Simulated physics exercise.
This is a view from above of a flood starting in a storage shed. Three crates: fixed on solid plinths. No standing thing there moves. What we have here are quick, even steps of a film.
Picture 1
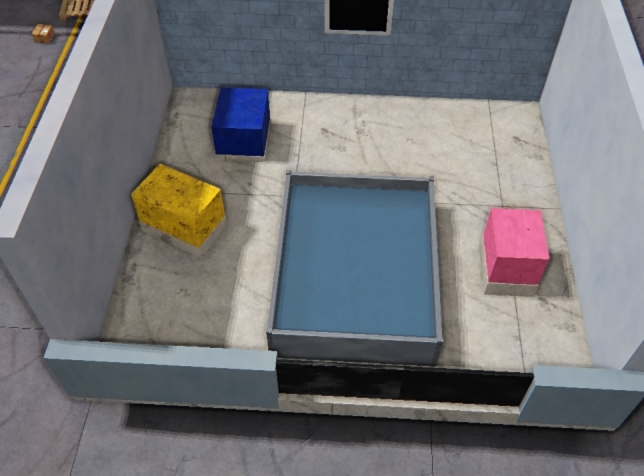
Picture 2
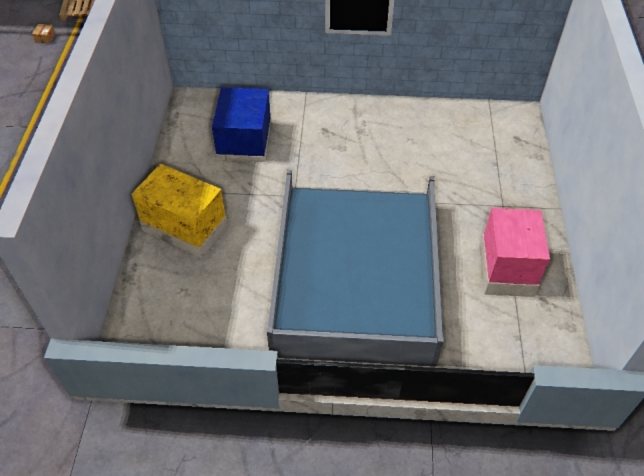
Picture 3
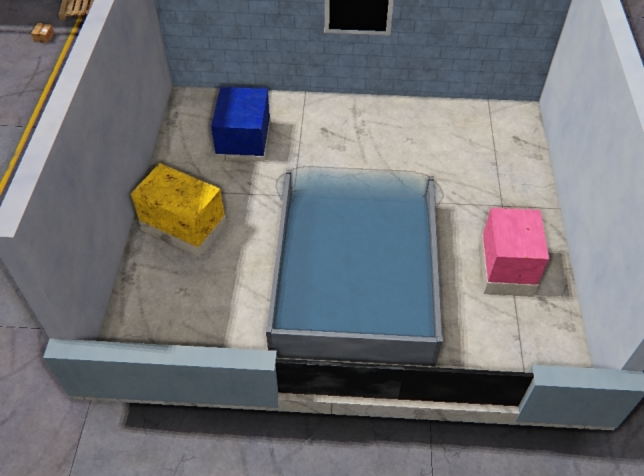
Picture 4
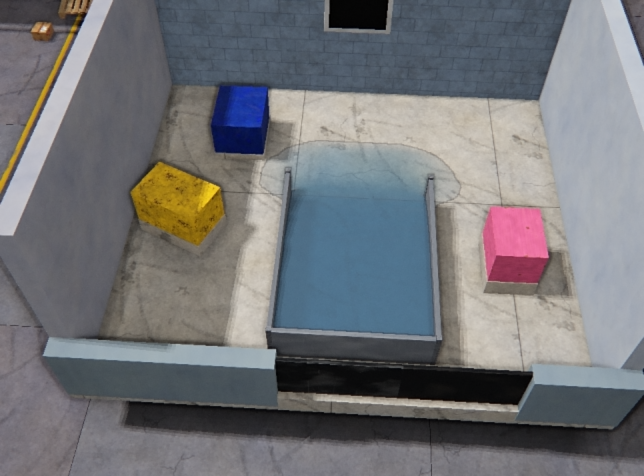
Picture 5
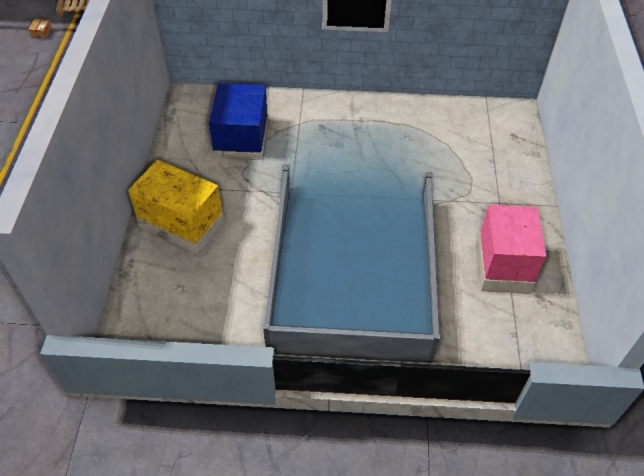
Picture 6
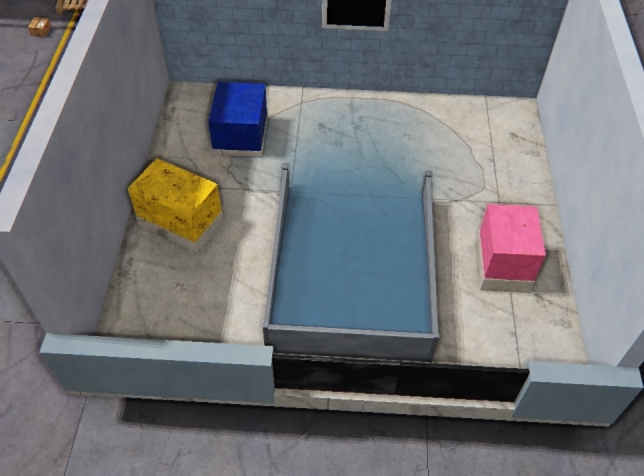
In a storage shed seen from above, a tank of still blue water sits among a blue, a yellow and a pink crate. The tank's far side opens, and water pours out through the gap, spreading across the pale floor in a widening, rounded sheet toward the back wall while the crates stay still.
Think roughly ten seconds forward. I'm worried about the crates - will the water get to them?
Here is how it goes: The pink crate is spared; the blue crate gets water on it; the yellow crate is spared.
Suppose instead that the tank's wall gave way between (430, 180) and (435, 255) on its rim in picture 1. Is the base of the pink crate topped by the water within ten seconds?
The pink crate is reached.
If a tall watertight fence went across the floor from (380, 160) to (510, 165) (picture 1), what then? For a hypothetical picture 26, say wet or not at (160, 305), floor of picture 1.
At that place: Dry.
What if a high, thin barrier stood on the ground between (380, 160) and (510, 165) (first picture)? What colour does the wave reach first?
My answer: The blue one.
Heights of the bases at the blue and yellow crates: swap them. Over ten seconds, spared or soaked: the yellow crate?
The yellow one gets flooded.
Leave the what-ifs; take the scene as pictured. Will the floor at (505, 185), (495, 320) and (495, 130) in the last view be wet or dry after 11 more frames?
First spot clear, second spot clear, third spot swamped.
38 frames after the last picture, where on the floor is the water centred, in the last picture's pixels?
The spot I would choose is (363, 184).
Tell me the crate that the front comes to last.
That would be the pink one.
A moment on, water covers 35 % of the floor; the pink crate not reached, the blue crate water round its plinth, the yellow crate not reached.
Next, water covers 45 % of the floor; the pink crate not reached, the blue crate water round its plinth, the yellow crate not reached.
Then, water covers 55 % of the floor; the pink crate water round its plinth, the blue crate water round its plinth, the yellow crate water round its plinth.
Later, water covers 90 % of the floor; the pink crate water round its plinth, the blue crate water round its plinth, the yellow crate water round its plinth.
In the end, water covers 100 % of the floor; the pink crate stayed above the water, the blue crate was topped, the yellow crate stayed above the water.
